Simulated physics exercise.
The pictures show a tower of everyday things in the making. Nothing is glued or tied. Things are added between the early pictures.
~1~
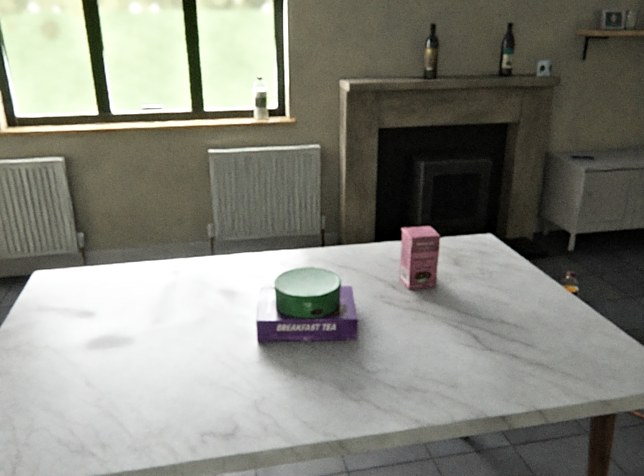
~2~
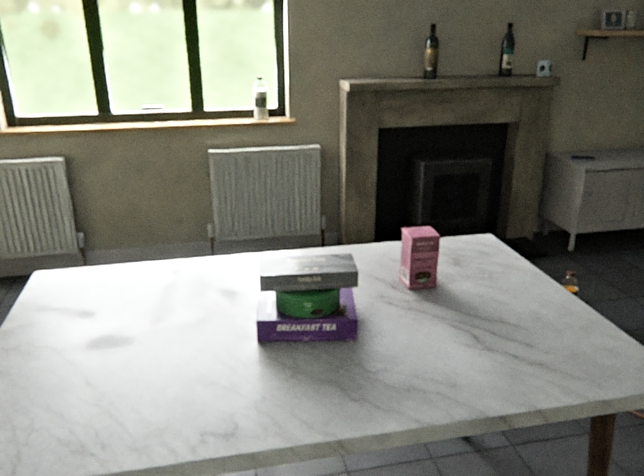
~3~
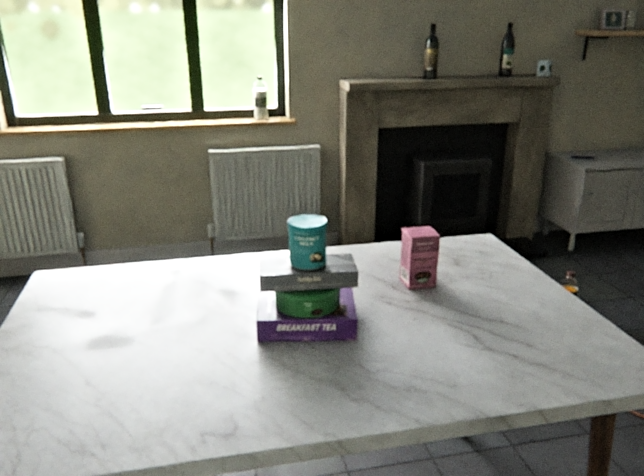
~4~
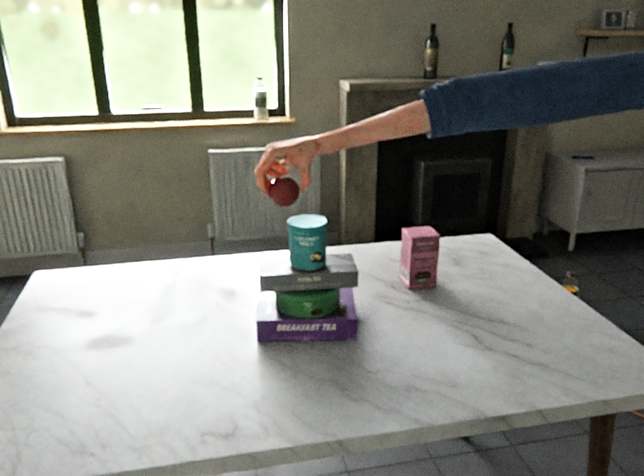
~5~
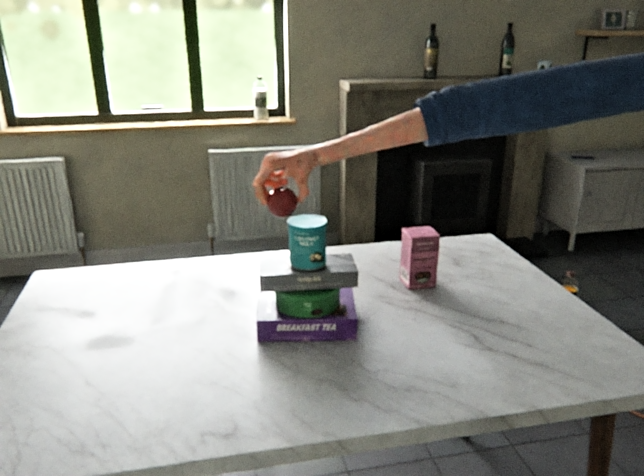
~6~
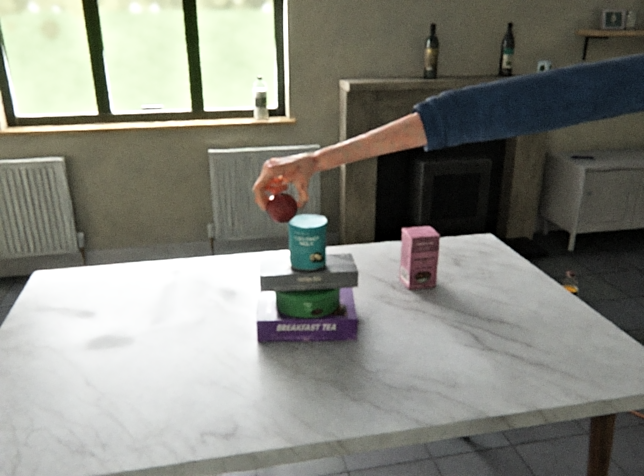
An arm in a blue sleeve reaches in from the right over a white marbled table, seen from slightly above by a still camera in a room with a window and fireplace. Before it enters, a grey packet and then a teal tin appear atop a green tub on a purple packet, left of a pink carton. The hand lowers a dark red tomato slightly to the tin's rim, still gripping it.
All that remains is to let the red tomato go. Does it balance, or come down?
In the end the pile loses its balance.
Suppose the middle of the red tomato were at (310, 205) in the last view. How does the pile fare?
Then it keeps its balance.
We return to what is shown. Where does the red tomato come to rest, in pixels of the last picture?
At about (262, 254).
Then, 0.30 s after the last picture, red tomato rolled a little near (277, 214).
Then, 0.40 s after the last picture, red tomato now fallen.
Then, 0.50 s after the last picture, things are still on the move.
At rest, fallen, red tomato; the other 5 in place. Seen from the same camera at the end, red tomato near (262, 254). The pile comes apart.
